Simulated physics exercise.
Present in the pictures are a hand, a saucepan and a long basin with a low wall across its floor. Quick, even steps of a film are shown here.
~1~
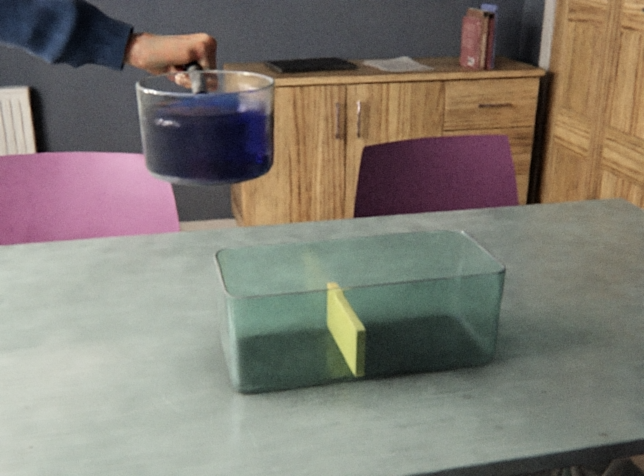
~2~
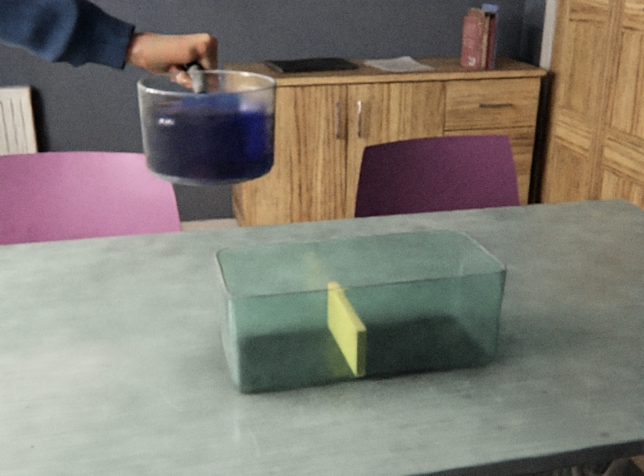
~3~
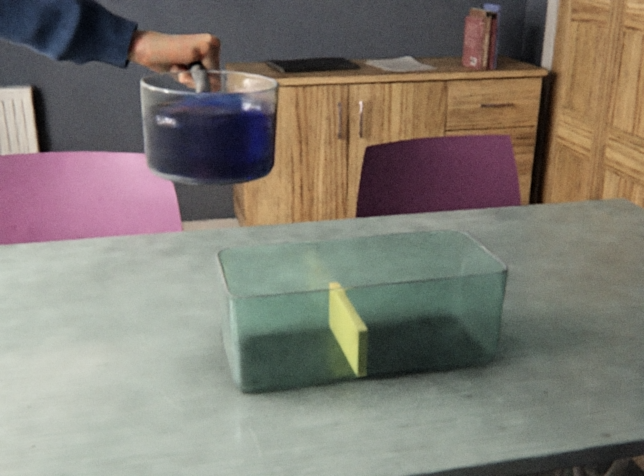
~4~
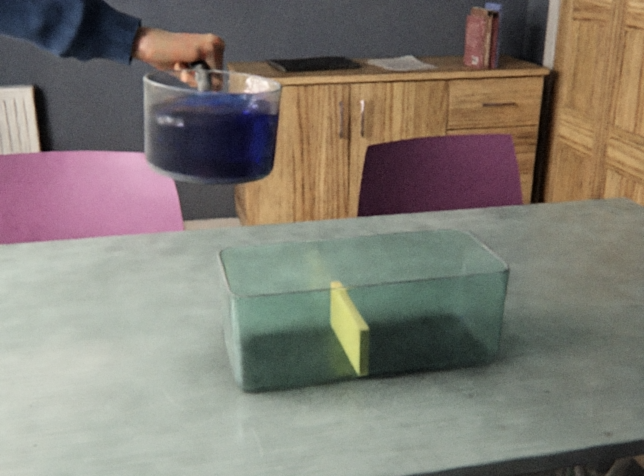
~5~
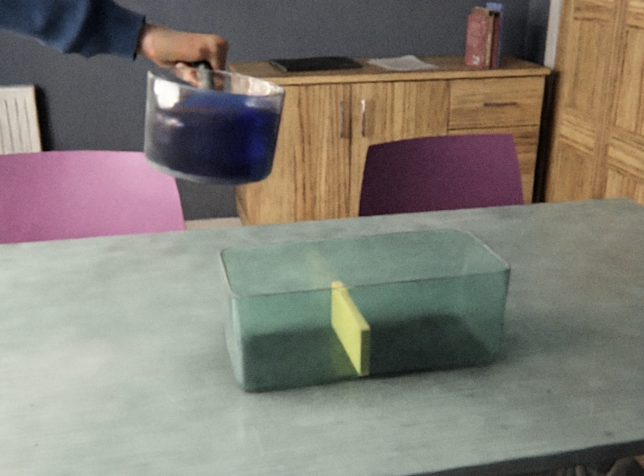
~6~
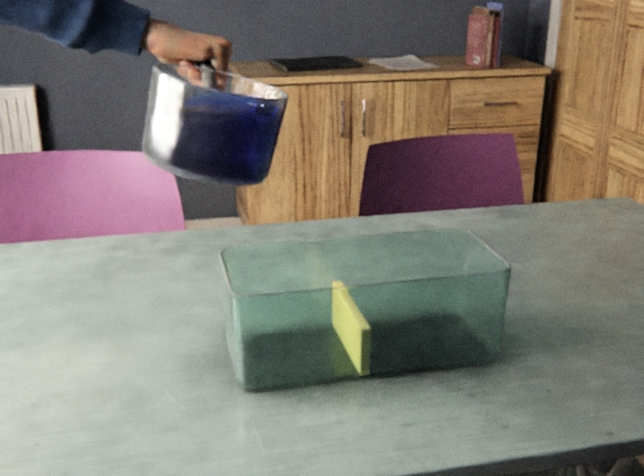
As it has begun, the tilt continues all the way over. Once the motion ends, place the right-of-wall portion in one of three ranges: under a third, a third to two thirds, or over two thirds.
It falls in the range a third to two thirds.
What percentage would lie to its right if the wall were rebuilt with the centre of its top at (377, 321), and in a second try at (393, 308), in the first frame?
Try 1: Some 10 %; try 2: 5 %.
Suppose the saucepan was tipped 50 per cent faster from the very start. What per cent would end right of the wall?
Something like 30 percent.
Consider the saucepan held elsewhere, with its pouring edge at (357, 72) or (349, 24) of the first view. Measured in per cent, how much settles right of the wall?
It would come to near 95 per cent, and then near 95 per cent.
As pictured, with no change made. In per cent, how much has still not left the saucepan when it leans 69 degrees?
About 70 % remains.
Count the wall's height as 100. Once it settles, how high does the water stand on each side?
Once it settles, the left reaches around 50 and the right around 30.
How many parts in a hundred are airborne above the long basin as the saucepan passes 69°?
It's about 25 per cent.
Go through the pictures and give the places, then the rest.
It leans 0°; its right rim is at (272, 82); the water meets the walls at (142, 109) and (269, 104); the long basin's rim runs from (220, 274) to (484, 251); the wall's top is at (345, 306), in the first picture.
It leans 1°; its right rim is at (274, 82); the water meets the walls at (143, 109) and (271, 104), in the second picture.
It leans 2°; its right rim is at (276, 84); the water meets the walls at (145, 108) and (272, 104), in the third picture.
It leans 5°; its right rim is at (279, 87); the water meets the walls at (149, 107) and (275, 104), in the fourth picture.
It leans 9°; its right rim is at (283, 91); the water meets the walls at (149, 107) and (277, 104), in the fifth picture.
It leans 14°; its right rim is at (285, 97); the water meets the walls at (150, 108) and (280, 104), in the sixth picture.
A moment on, the saucepan is tipped part way and 70 per cent is still to pour, 4 is left of the wall and 1 right of it.
Next, the saucepan is tipped right over and 15 per cent is still to pour, 28 is left of the wall and 41 right of it.
Then the saucepan is tipped right over and 1 per cent is still to pour, 54 is left of the wall and 42 right of it.
Later the saucepan is tipped right over and 0 per cent is still to pour, 57 is left of the wall and 42 right of it.
Finally, 57 per cent lies left of the wall, 42 right of it and 1 outside.
